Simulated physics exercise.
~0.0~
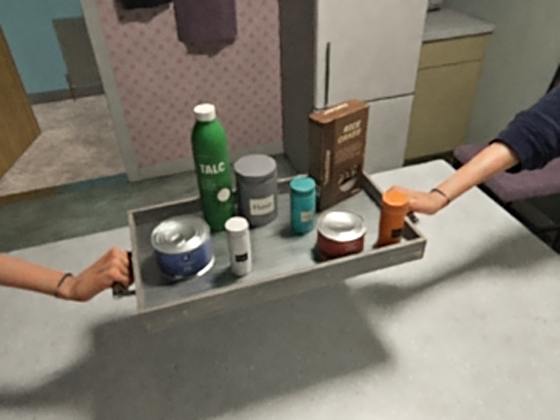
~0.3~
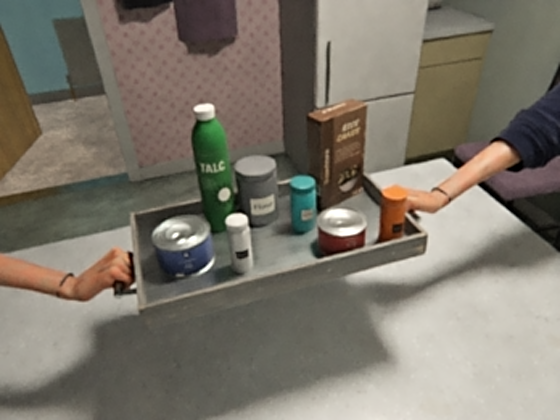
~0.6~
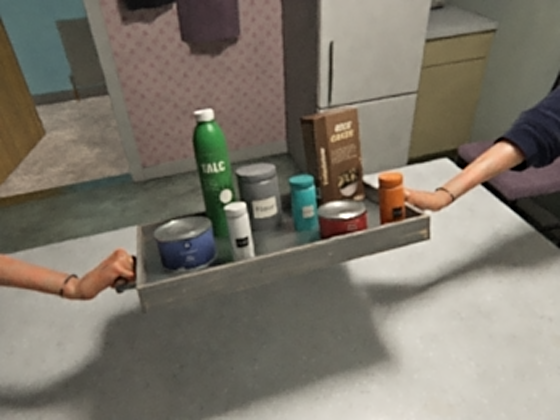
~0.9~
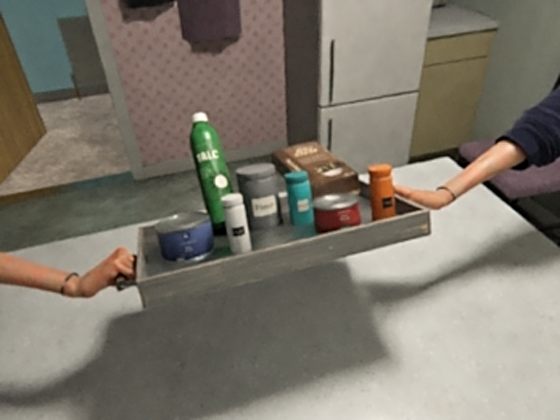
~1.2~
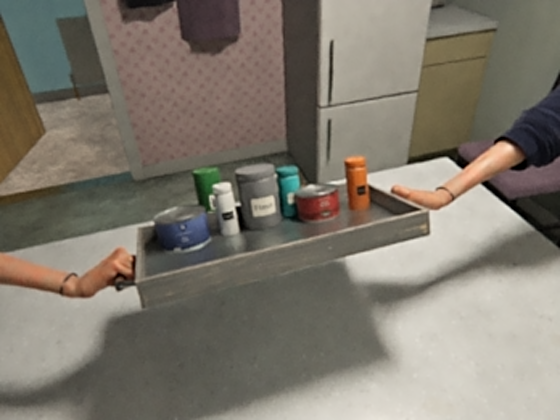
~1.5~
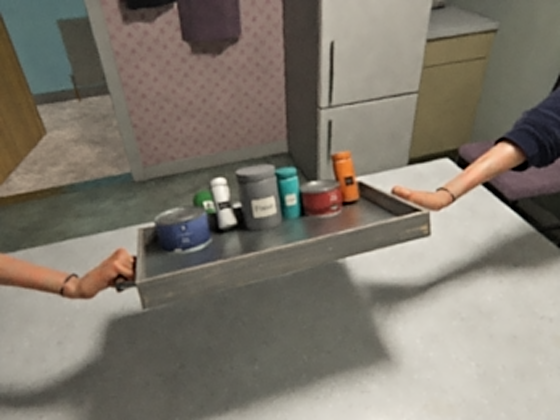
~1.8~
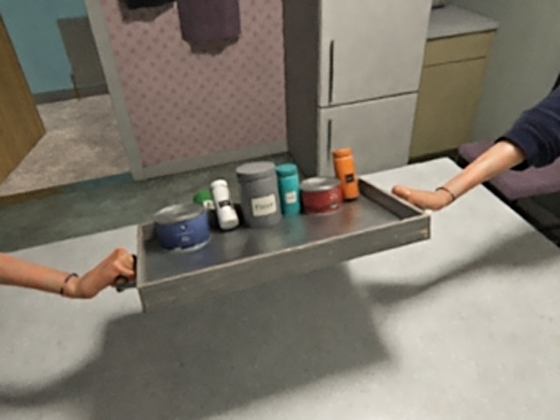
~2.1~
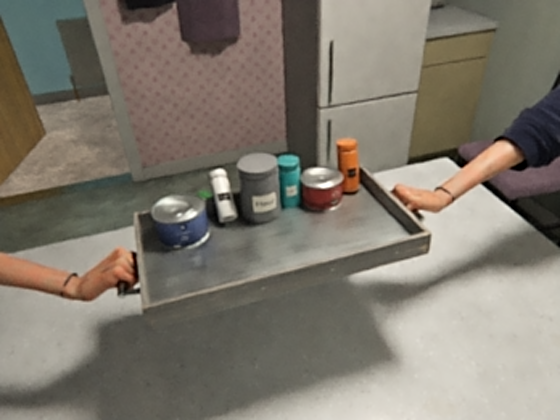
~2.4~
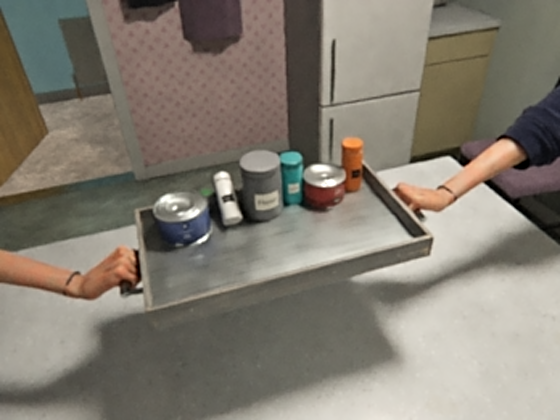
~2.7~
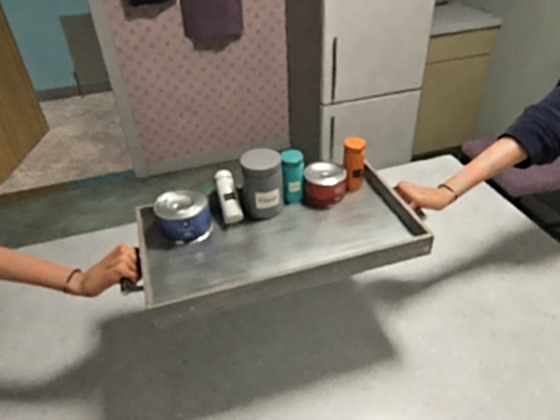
Two hands tilting a tray of containers away, a green bottle and brown packet toppling off the far edge before it levels.
